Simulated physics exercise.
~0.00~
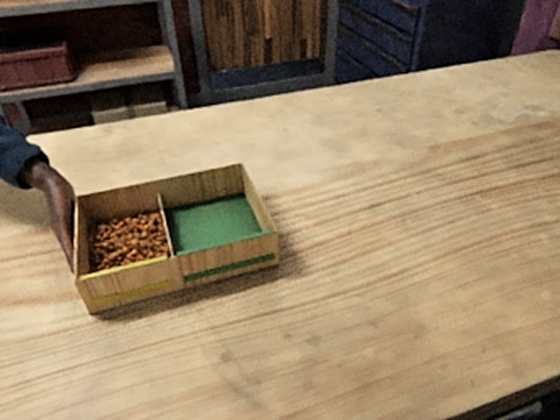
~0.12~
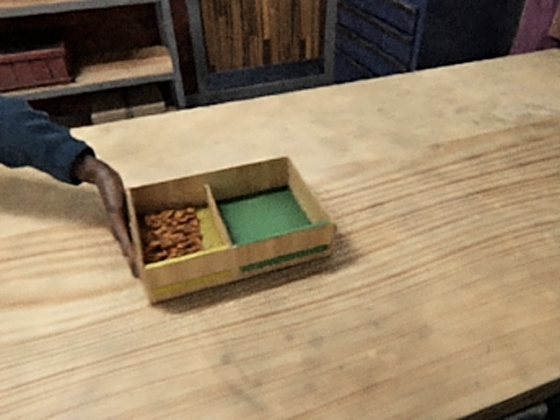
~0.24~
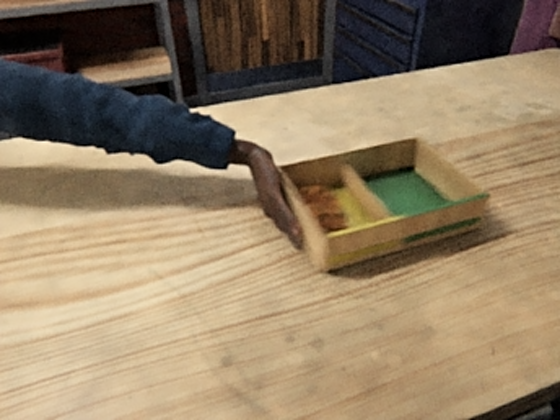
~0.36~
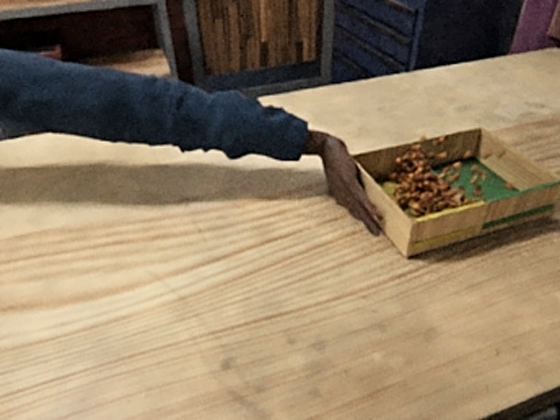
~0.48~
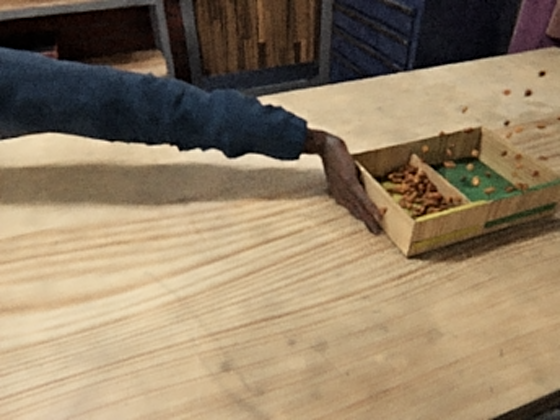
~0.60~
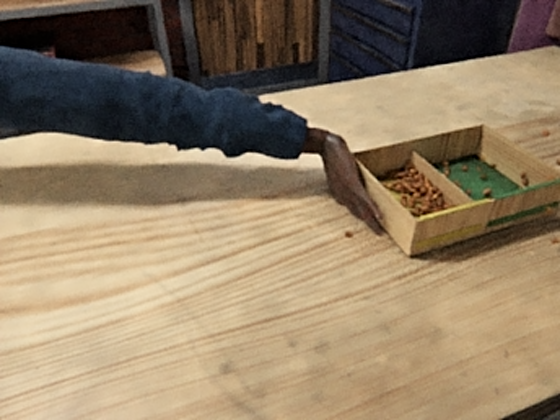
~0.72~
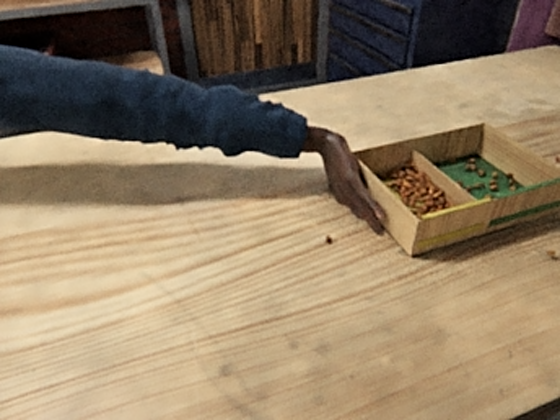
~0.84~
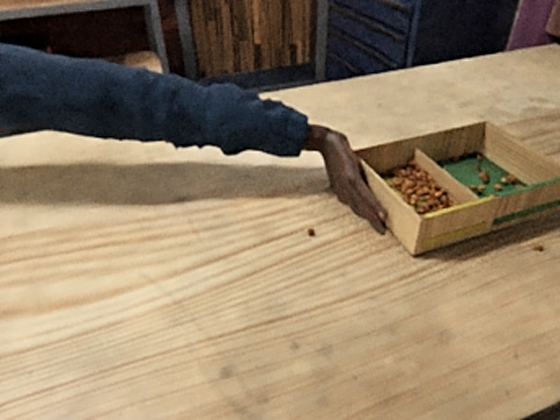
A dark-sleeved arm reaches in from the left, its hand against the end of a shallow wooden tray on a pale wood-grained workbench, seen from above at an angle, with shelves and blue drawers behind. Brown kibble fills the tray's yellow left compartment, while the green right one is empty. The hand pushes the tray rightward, faster and faster, then it stops abruptly near the right edge. The kibble surges over the partition, and some pieces fly out. Finally most rests in the left compartment, some lies on the green, and a few bits are on the bench.
